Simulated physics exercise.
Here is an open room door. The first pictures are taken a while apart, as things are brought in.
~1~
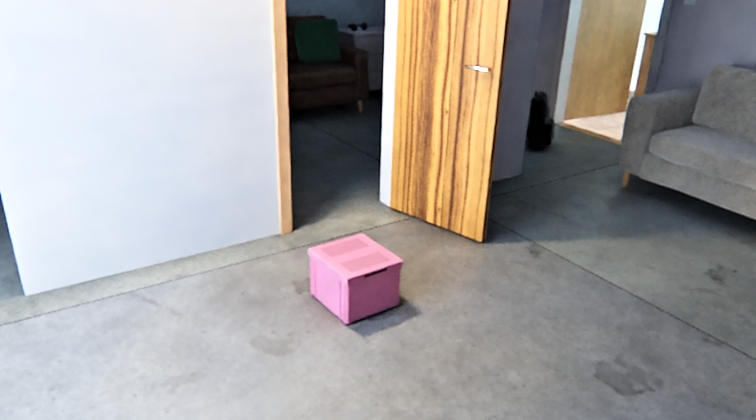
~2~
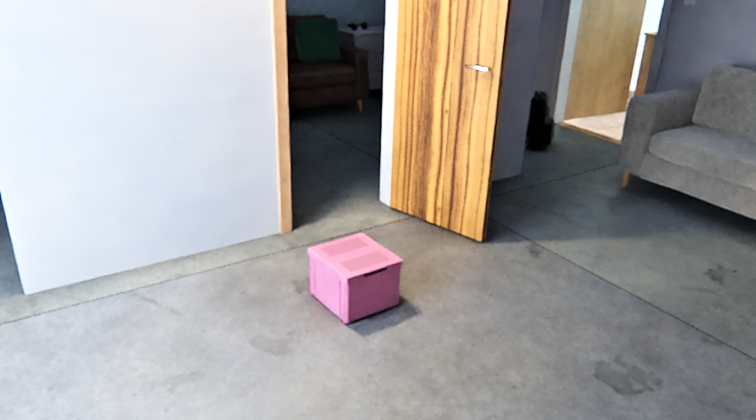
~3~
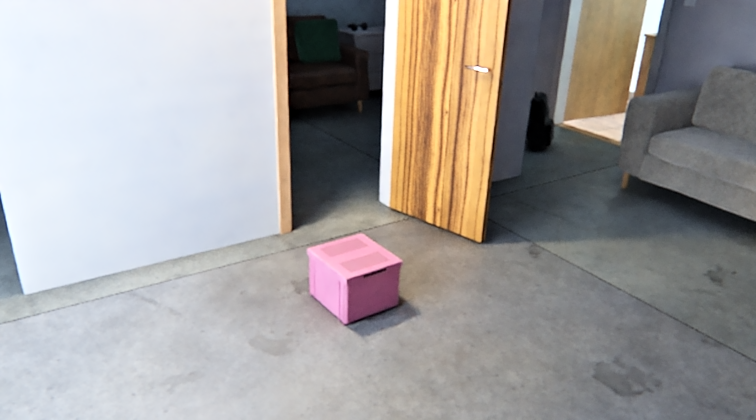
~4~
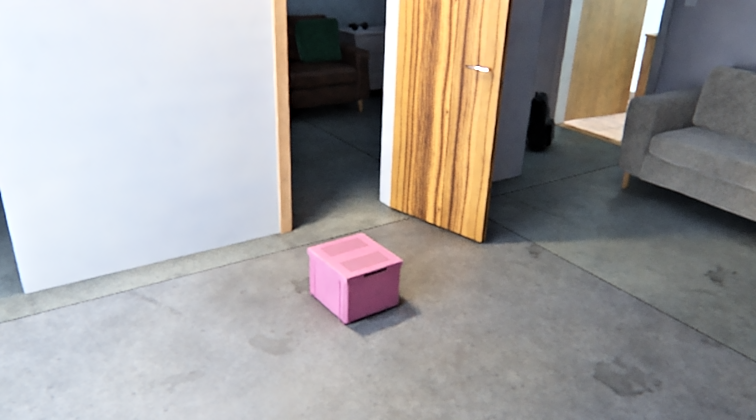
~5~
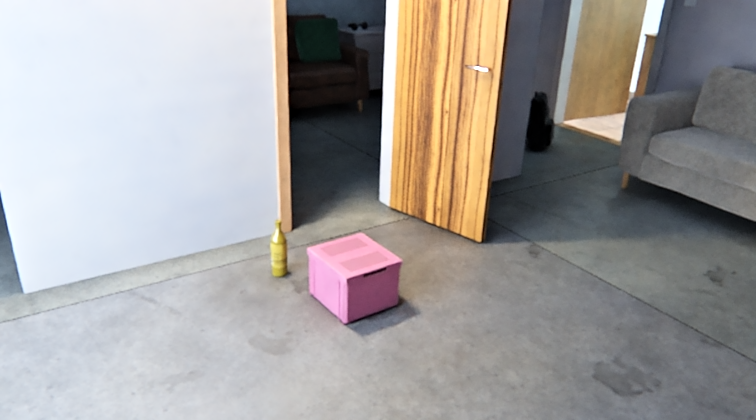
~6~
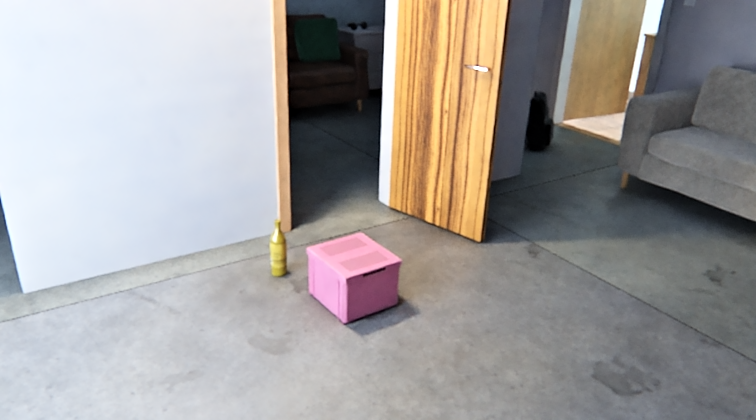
A yellow bottle appears beside the still pink tote near the wide open door.
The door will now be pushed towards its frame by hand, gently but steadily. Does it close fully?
In the end the door shuts.
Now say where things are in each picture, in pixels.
The first picture shows door wide open and still; pink tote (355, 278).
The second picture shows door wide open and still; pink tote (354, 277).
The third picture shows door wide open and still; pink tote (354, 278).
The fourth picture shows door wide open and still; pink tote (354, 277).
The fifth picture shows door wide open and still; pink tote (354, 277).
The sixth picture shows door wide open and still; yellow bottle (278, 247); pink tote (353, 277).
Then, 0.60 s past the last view, door at 88°.
Then, 1.10 s past the last view, door at 62°.
Then, 1.60 s past the last view, door at 33°.
Then, 2.00 s past the last view, door at 10°.
Finally, door at 0°; both still in place. Final places as the last picture's camera would see them, yellow bottle near (278, 247).
